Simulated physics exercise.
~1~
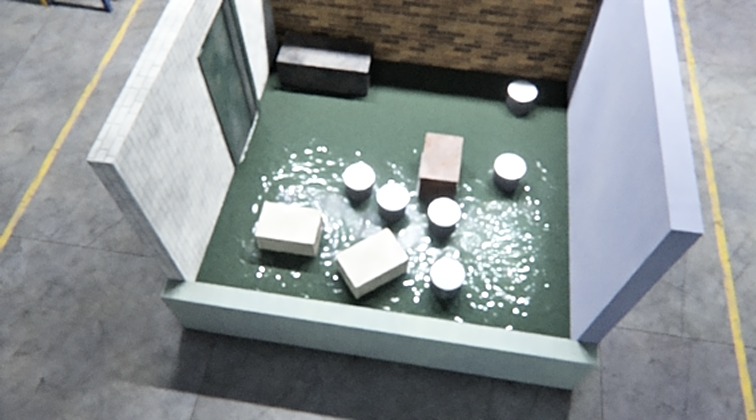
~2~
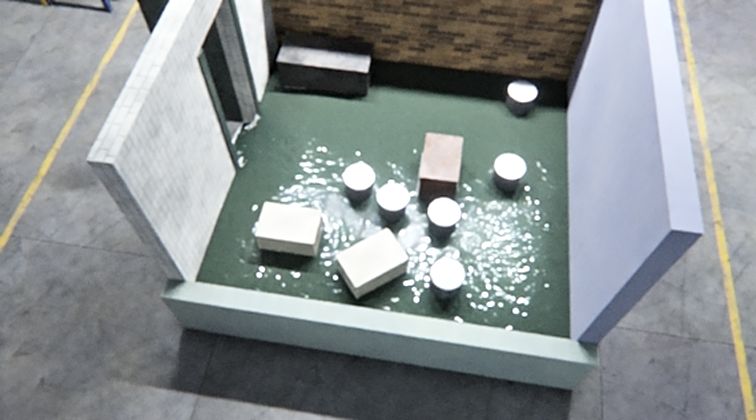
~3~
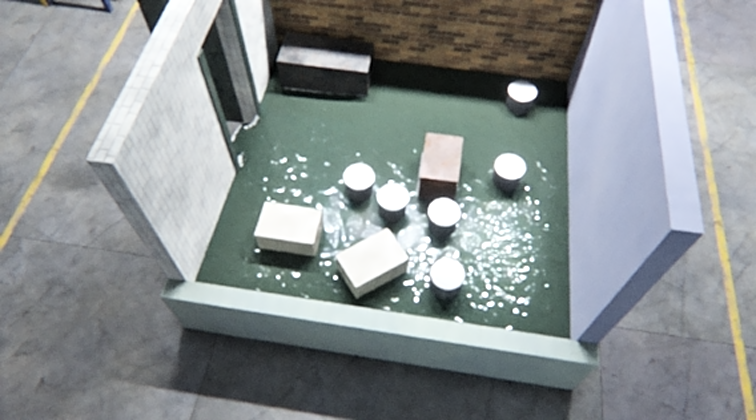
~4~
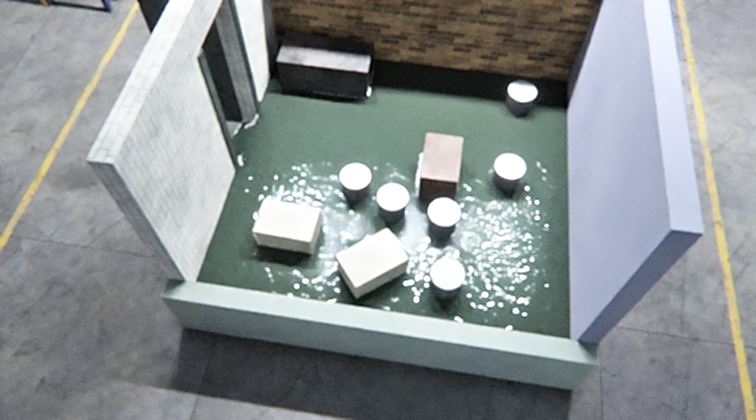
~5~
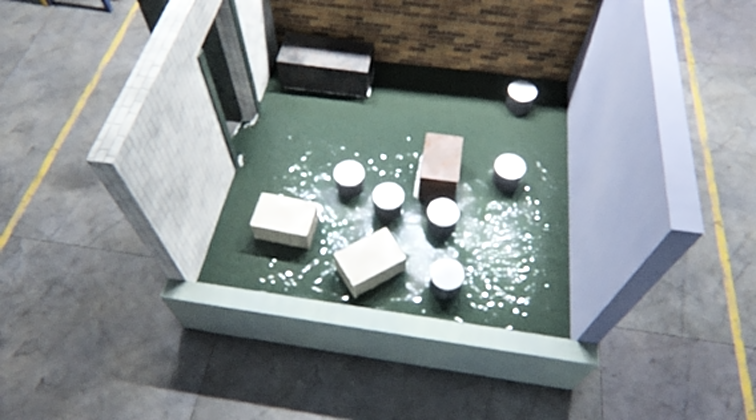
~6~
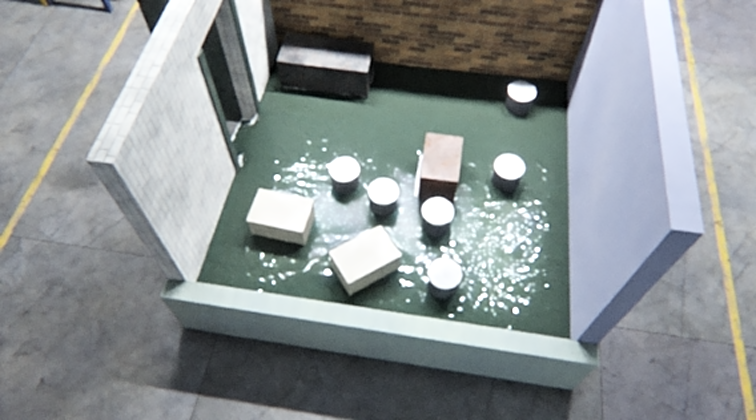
A green door in the left wall opens onto a dark gap while white pails and pale crates sit still in the glinting water of a walled room. Then the leftmost pail and crate drift slightly left and toward the back, and the nearby pails and the other pale crate follow slightly.
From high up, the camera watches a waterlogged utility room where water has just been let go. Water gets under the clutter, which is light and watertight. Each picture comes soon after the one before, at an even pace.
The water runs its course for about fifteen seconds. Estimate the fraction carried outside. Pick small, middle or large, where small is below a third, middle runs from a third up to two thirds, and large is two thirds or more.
Middle.
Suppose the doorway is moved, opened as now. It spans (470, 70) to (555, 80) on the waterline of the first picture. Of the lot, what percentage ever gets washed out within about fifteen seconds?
I'd reckon around 50 percent.
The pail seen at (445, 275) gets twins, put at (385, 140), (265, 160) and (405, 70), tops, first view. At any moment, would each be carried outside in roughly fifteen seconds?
Exits, exits, exits.
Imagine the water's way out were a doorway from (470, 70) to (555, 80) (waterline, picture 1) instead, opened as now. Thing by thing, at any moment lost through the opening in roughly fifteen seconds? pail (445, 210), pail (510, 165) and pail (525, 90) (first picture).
Sequentially: Escapes, escapes, escapes.
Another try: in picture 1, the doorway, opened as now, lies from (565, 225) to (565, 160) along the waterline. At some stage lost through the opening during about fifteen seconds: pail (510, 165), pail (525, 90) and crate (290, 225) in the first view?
Looking at them in turn, number one is flushed away, number two is flushed away, and number three is held back.
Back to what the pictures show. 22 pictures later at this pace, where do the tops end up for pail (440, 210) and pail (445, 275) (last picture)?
(319, 169) and (362, 259), give or take.
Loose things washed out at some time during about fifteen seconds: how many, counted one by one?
That gives 4.
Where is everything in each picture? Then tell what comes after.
In the first picture, a pail at (359, 176) floats; a crate at (289, 223), afloat; 0 of 8 have shifted.
In the second picture, a pail at (359, 176) floats; a crate at (289, 223) floats; 0 of 8 have shifted.
In the third picture, a pail at (359, 176), afloat; a crate at (289, 223), afloat; 0 of 8 have shifted.
In the fourth picture, a pail at (355, 176), afloat, close to its start; a crate at (287, 220), afloat, close to its start; 1 of 8 have shifted.
In the fifth picture, a pail at (349, 173), afloat, close to its start; a crate at (284, 214), afloat, close to its start; 3 of 8 have shifted.
In the sixth picture, a pail at (344, 169) floats, close to its start; a crate at (281, 210) floats, close to its start; 5 of 8 have shifted.
A moment on, 0 of 8 are out; 8 afloat.
Next, 1 of 8 are out; 7 afloat.
Later, 3 of 8 are out; 5 afloat.
In the end, 4 of 8 are out; 4 afloat.
